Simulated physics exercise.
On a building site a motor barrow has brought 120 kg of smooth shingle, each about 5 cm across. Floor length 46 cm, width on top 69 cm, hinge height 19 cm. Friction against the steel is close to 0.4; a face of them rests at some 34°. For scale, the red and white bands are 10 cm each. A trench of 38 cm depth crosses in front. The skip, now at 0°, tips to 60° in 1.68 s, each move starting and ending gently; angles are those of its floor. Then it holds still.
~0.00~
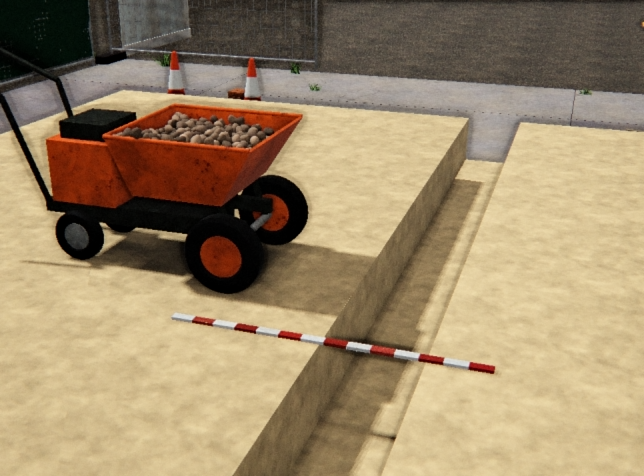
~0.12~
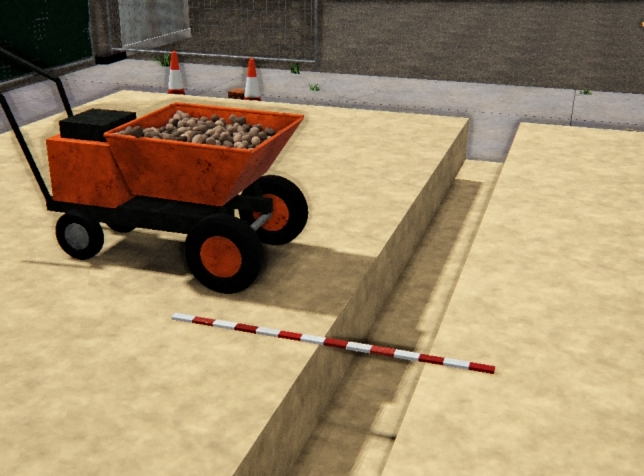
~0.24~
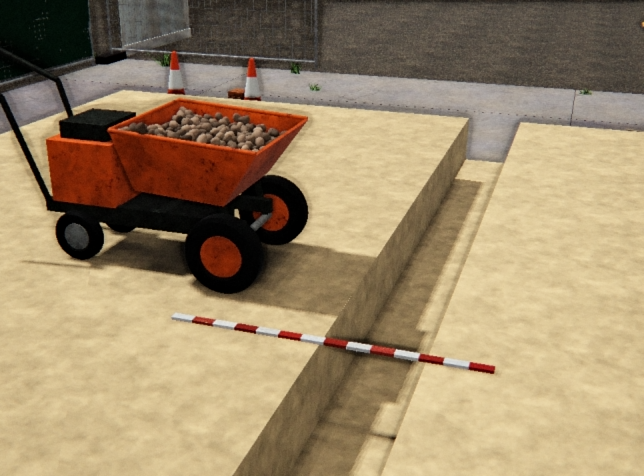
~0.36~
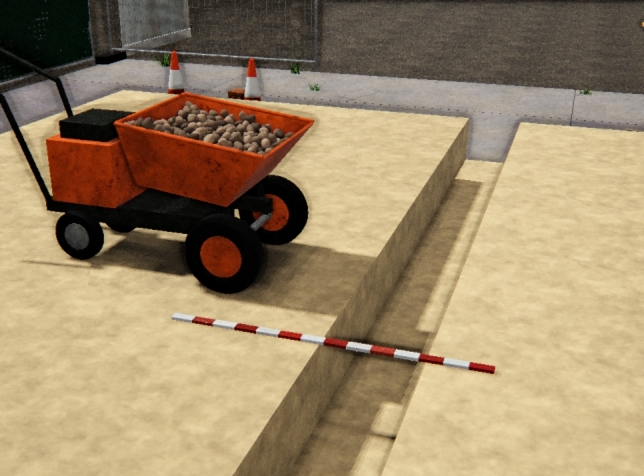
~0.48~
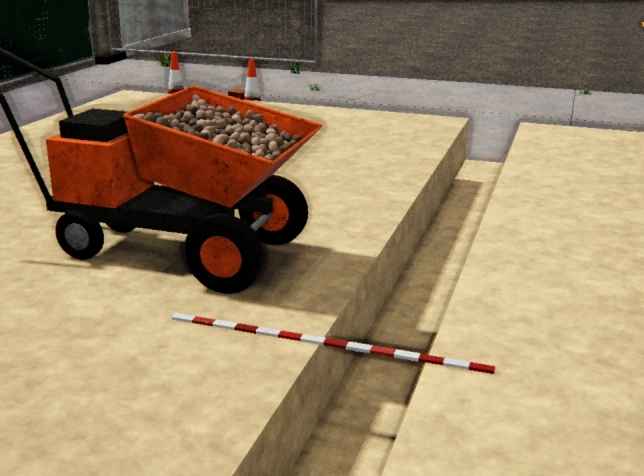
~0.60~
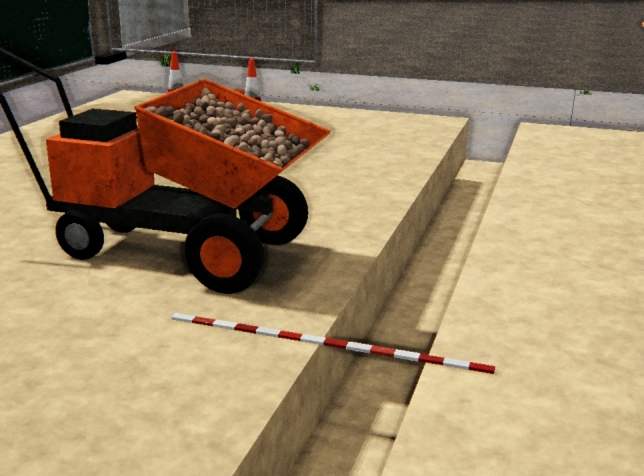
The orange skip of a motor barrow, loaded with stones, tilts gradually toward the right.
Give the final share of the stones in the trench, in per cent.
Close to 67 in a hundred.
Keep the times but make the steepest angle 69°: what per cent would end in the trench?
In that case some 100 per cent.
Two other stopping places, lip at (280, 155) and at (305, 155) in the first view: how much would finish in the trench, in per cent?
Near 65 per cent from the first place, 55 from the second.
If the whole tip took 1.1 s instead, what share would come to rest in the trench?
In that case some 70 per cent.
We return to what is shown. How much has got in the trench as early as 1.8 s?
About 25 per cent by then.
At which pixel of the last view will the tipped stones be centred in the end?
Their middle is at about (397, 349).
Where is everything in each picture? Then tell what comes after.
In the first frame, lip at (249, 151), floor tilted 0°, highest stones at (203, 127).
In the second frame, lip at (251, 152), floor tilted 1°, highest stones at (199, 126); the stones move at 0.1 m/s on average.
In the third frame, the skip is at 3°, its lip at (256, 154); the top of the load is at (192, 120); the stones move at 0.2 m/s on average.
In the fourth frame, the skip is at 7°, its lip at (263, 158); the top of the load is at (193, 115); the stones move at 0.3 m/s on average.
In the fifth frame, lip at (272, 163), floor tilted 12°, highest stones at (199, 109); the stones move at 0.4 m/s on average.
In the sixth frame, lip at (282, 170), floor tilted 17°, highest stones at (207, 104); the stones move at 0.4 m/s on average.
After 1.3 s the floor is at 51°; 100 % in the skip; the foremost stones are at (337, 201).
After 1.8 s the floor is at 60°; 74 % in the skip, 1 % short of the trench, 25 % in the trench; the foremost stones are at (434, 363).
After 2.1 s the floor is at 60°; 56 % in the skip, 1 % short of the trench, 44 % in the trench; the foremost stones are at (441, 361).
After 4.1 s the floor is at 60°; 32 % in the skip, 1 % short of the trench, 67 % in the trench; the foremost stones are at (440, 363).
